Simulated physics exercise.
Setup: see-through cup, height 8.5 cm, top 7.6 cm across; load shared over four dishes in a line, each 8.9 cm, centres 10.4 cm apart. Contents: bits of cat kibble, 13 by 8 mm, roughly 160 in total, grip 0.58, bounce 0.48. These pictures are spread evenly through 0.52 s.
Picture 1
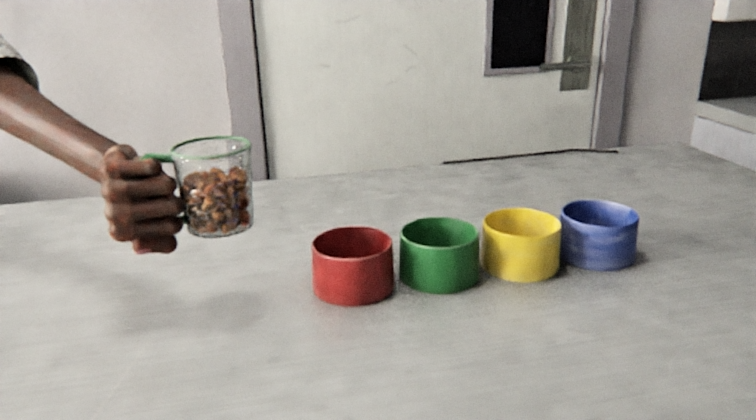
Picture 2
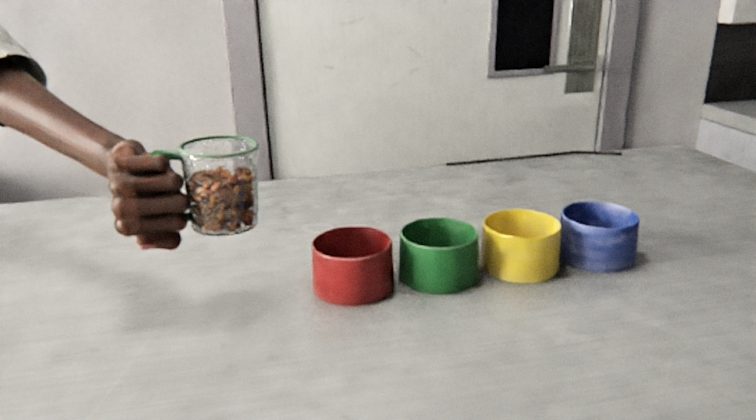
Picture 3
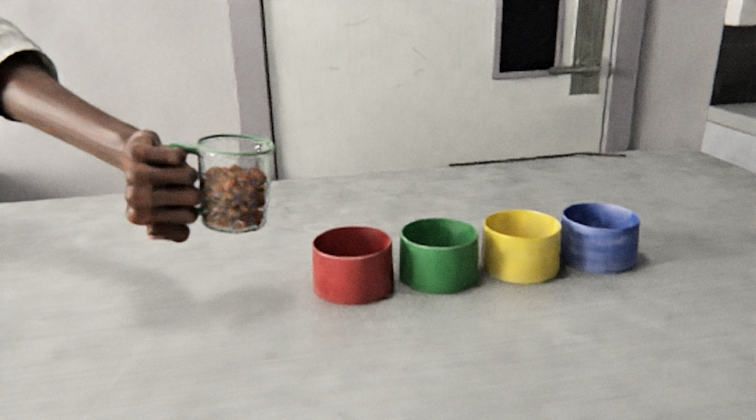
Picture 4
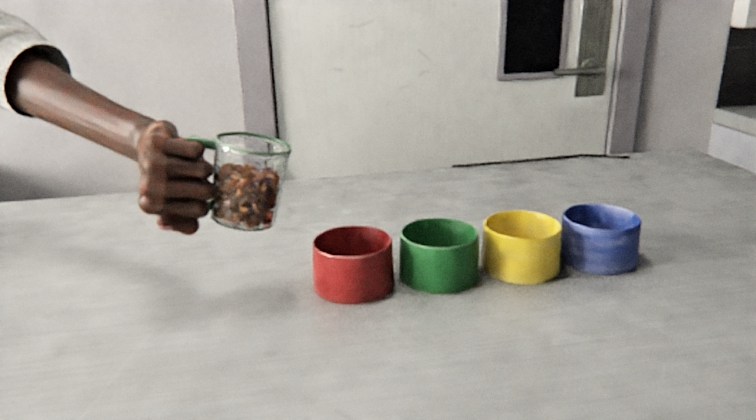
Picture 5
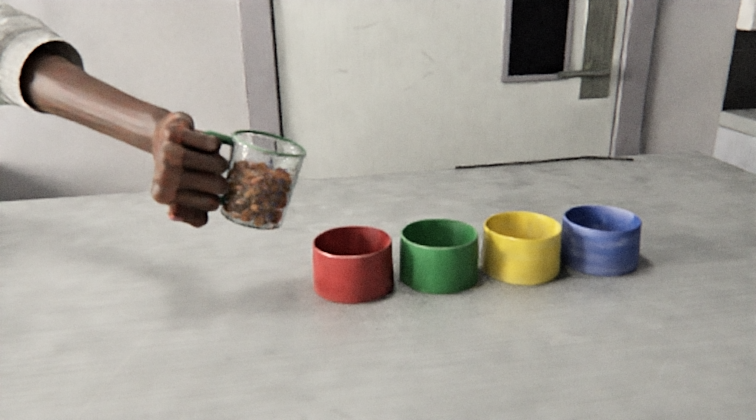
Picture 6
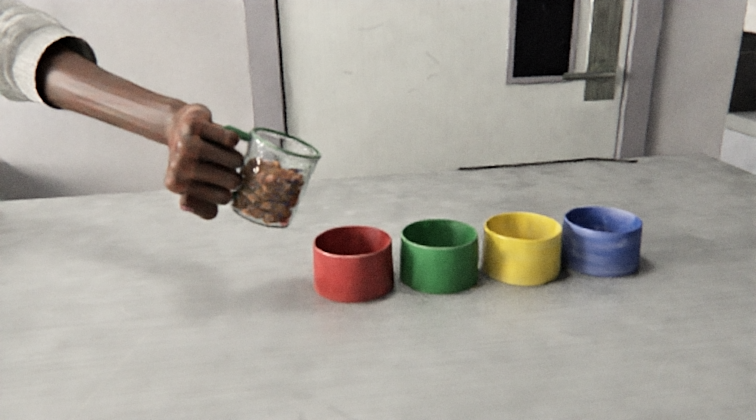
In this clip, a hand holding a clear cup of small brown pieces by its handle moves a short way right, gradually tilting the cup rightward, while red, green, yellow and blue dishes sit in a row on a grey table.
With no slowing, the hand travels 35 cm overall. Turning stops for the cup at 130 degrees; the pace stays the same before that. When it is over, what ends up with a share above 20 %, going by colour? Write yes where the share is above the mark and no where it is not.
Red dish: No, blue dish: No, green dish: No, yellow dish: Yes, counter: No.
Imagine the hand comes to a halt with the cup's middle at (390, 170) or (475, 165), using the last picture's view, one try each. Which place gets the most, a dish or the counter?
The biggest share goes to green first, then to yellow.
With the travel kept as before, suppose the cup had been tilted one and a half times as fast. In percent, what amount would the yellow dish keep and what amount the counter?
Shares: Yellow 0, counter 0.
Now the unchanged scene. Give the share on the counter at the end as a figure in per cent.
Roughly 5 per cent.
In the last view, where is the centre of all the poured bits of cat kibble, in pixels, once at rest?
Once everything settles, the centre is around (525, 252).
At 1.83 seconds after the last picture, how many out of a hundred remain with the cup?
About 55 percent of the load.
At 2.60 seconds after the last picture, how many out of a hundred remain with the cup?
0 per cent.
Then, 1.10 s after the last picture, tilt 79 degrees; cup holds 100 %.
Then, 1.83 s after the last picture, tilt 115 degrees; cup holds 55 %, green 5 %, yellow 35 %.
Then, 2.60 s after the last picture, tilt 130 degrees; cup holds 0 %, green 5 %, yellow 90 %.
In the end, red 0 %, blue 0 %, green 5 %, yellow 90 %, counter 5 %.
